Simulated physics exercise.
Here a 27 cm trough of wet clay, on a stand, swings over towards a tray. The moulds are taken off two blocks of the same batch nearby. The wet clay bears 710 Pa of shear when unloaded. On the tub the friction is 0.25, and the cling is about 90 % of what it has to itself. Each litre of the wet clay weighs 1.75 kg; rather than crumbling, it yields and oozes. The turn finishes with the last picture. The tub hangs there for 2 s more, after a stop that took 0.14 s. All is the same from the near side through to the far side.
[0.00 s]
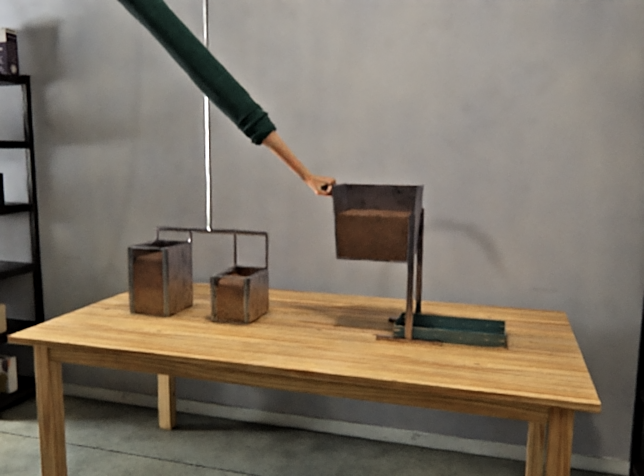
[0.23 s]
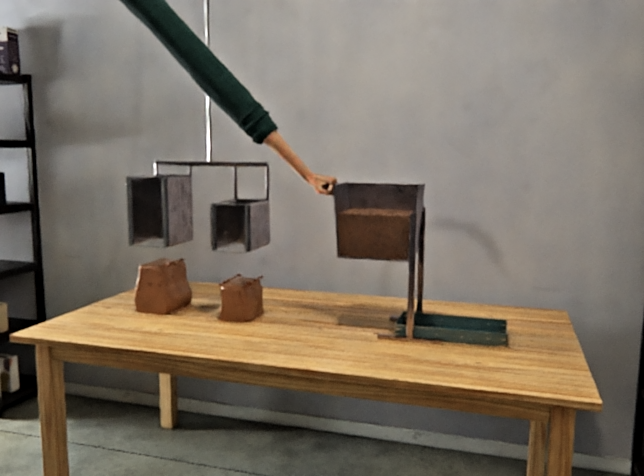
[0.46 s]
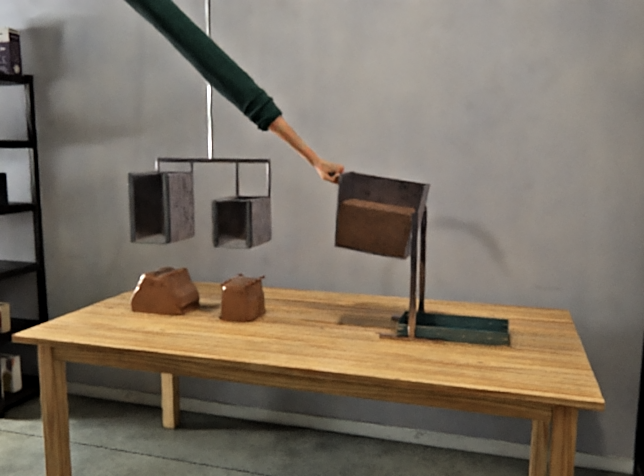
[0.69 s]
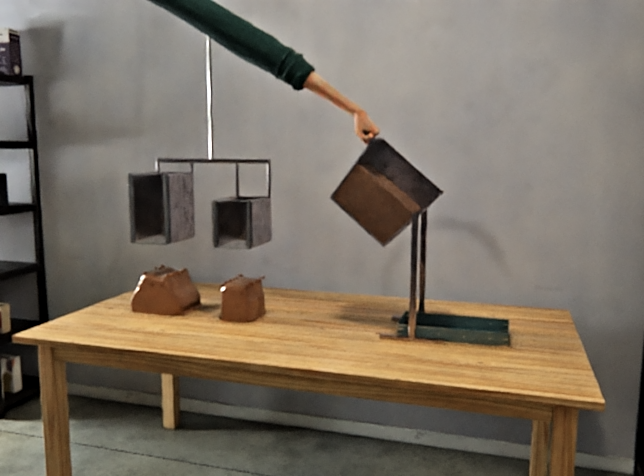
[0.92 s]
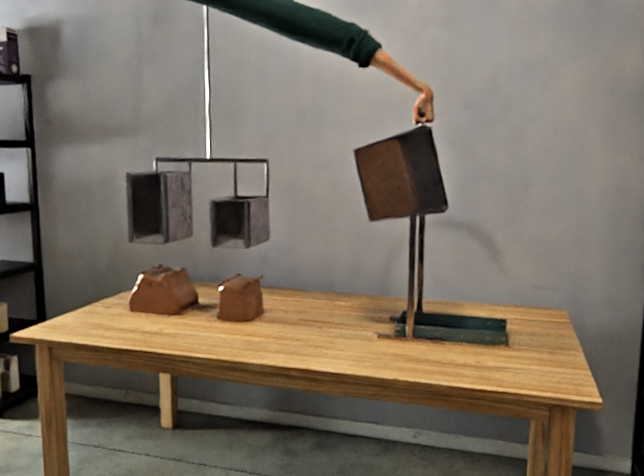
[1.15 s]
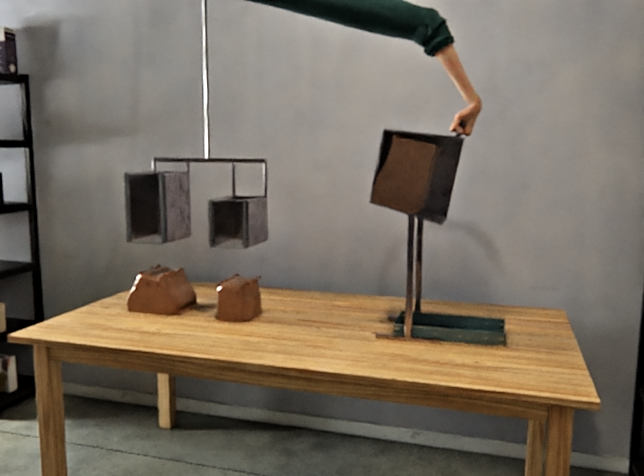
Two metal moulds rose off a pair of brown clay blocks, which sagged, the left one more, and then a green-sleeved hand swung a clay-filled trough upward and over to the right, onto its side.
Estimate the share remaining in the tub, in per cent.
I would say roughly 49 per cent remains in the tub.
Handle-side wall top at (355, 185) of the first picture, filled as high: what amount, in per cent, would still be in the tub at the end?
Remaining in tub at end: Approx. 60 %.
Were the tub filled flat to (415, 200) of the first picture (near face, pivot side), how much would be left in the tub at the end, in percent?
It would be close to 35 percent.
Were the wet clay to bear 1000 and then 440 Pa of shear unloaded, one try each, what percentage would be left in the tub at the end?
45 %, then 40 %.
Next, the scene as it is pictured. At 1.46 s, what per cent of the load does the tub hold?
The tub holds some 55 % at that moment.
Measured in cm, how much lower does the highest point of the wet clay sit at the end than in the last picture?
16 cm.
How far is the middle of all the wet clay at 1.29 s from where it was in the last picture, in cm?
Close to 7 centimetres.
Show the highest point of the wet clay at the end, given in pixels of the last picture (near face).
The highest point is near (398, 179) in the last picture.
After 1.29 s, the tub is at 100 degrees and holds 100 %.
After 1.46 s, the tub is at 100 degrees and holds 55 %.
After 1.63 s, the tub is at 100 degrees and holds 49 %.
After 1.80 s, the tub is at 100 degrees and holds 49 %.
After 3.15 s, at the end, the tub is at 100 degrees and holds 49 %.
